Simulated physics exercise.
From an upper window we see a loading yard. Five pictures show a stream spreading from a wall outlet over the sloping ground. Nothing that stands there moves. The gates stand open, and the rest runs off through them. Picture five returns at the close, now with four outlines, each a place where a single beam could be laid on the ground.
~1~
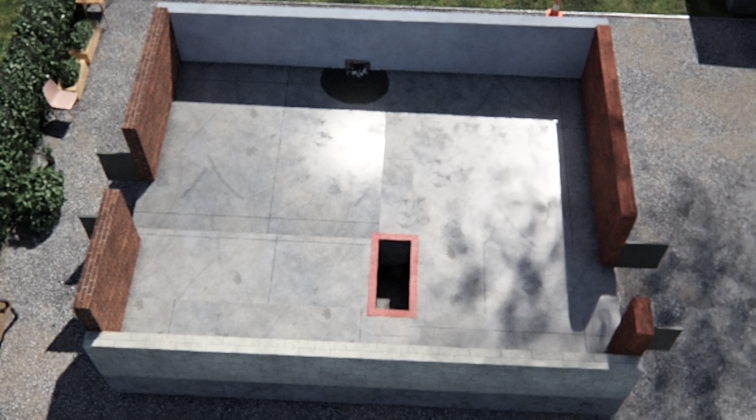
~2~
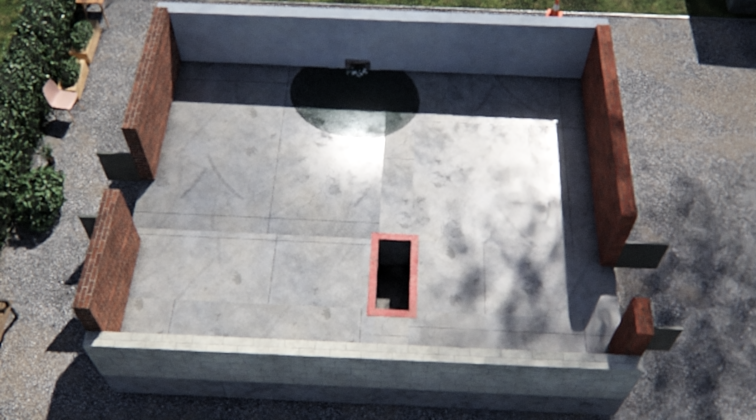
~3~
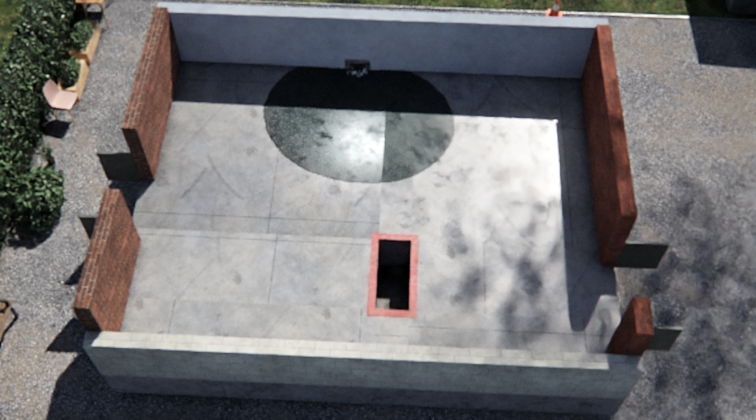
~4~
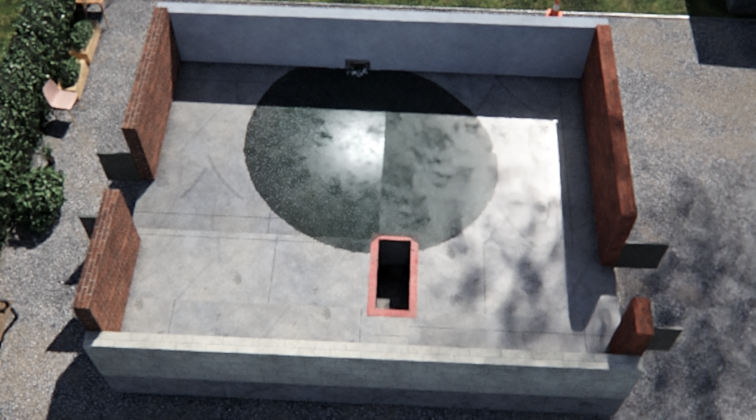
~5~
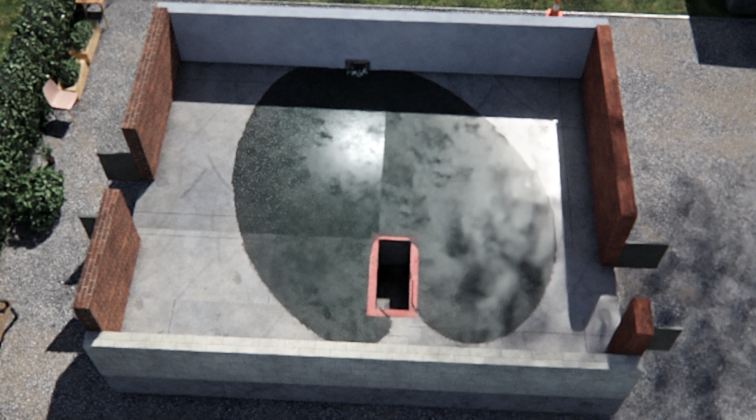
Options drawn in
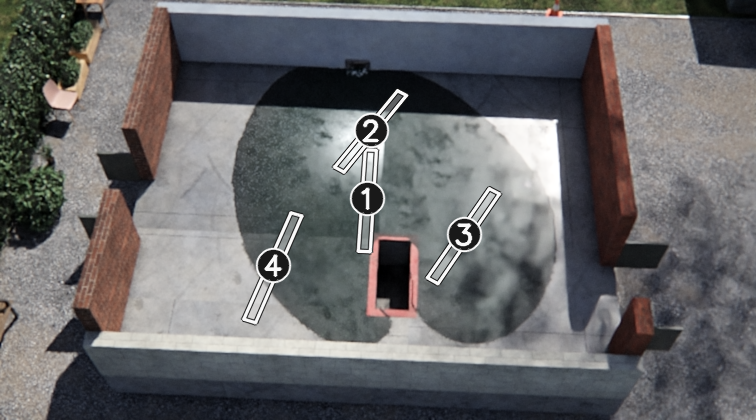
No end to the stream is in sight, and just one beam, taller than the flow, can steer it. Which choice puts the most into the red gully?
It is 3.
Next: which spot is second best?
Here it is spot 4.
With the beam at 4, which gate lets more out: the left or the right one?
The right gate.
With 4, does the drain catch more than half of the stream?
No.
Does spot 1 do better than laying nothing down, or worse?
Worse.
In white, 1 from (364, 251) to (370, 150); 2 from (339, 169) to (401, 93); 3 from (432, 280) to (494, 191); 4 from (249, 320) to (296, 214).
If 1 is chosen, about 22 % of the stream goes into the red gully, about 75 % out by the gates.
If 2 is chosen, about 19 % of the stream goes into the red gully, about 77 % out by the gates.
If 3 is chosen, about 59 % of the stream goes into the red gully, about 36 % out by the gates.
If 4 is chosen, about 35 % of the stream goes into the red gully, about 61 % out by the gates.
